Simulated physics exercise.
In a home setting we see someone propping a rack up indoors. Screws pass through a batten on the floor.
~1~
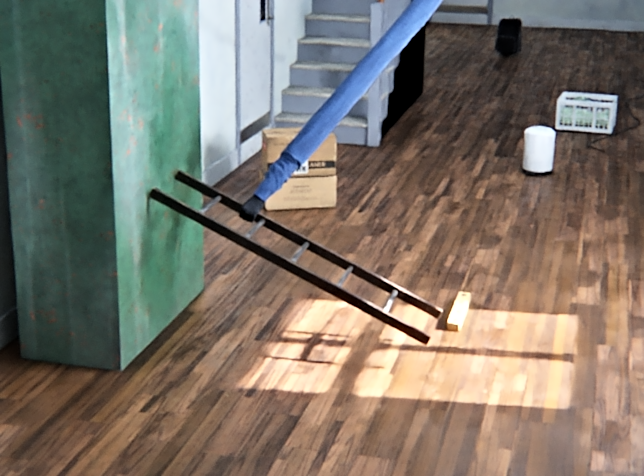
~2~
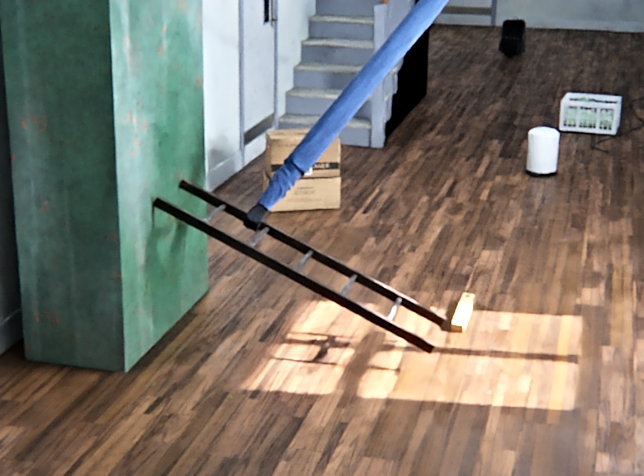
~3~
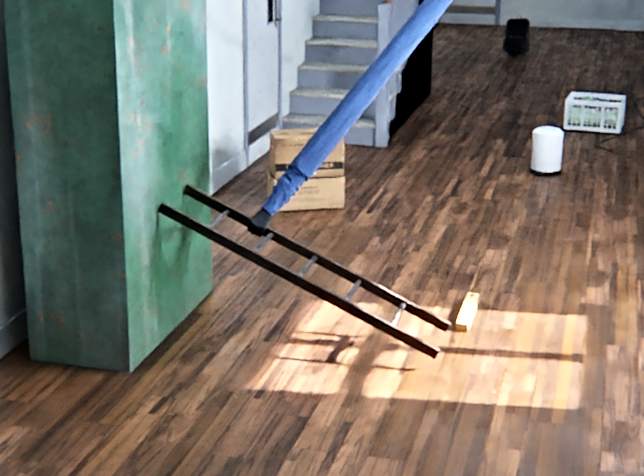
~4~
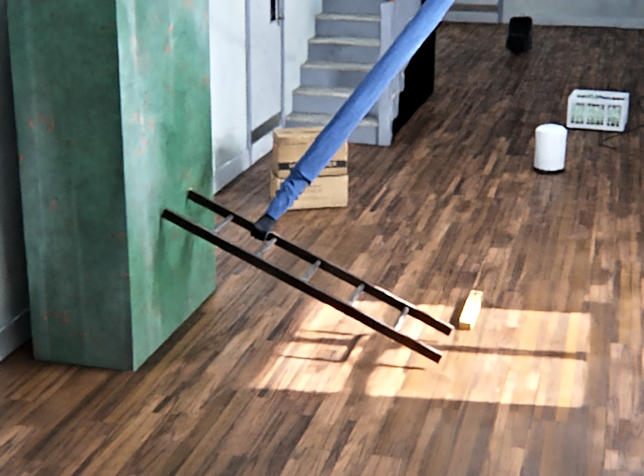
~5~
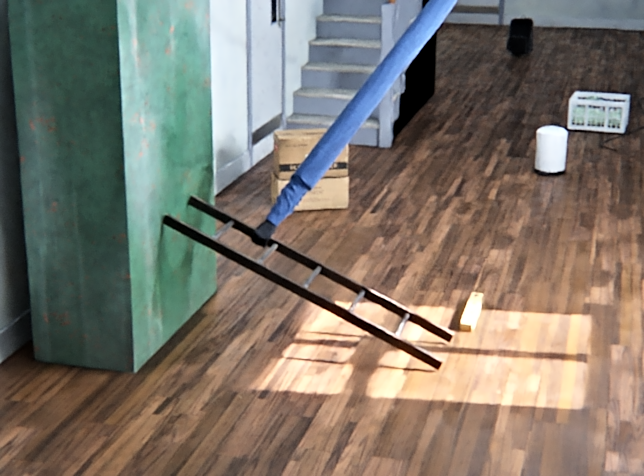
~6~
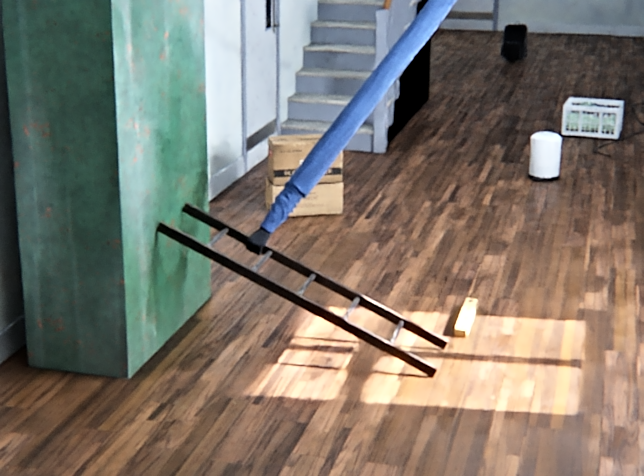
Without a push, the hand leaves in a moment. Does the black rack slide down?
It loses its footing.
Then, 0.34 s later than the last frame, black rack tilted by 12° near (314, 314).
Then, 0.50 s later than the last frame, black rack tilted by 25° near (317, 339).
When it is over, the black rack slips down, near (318, 345).
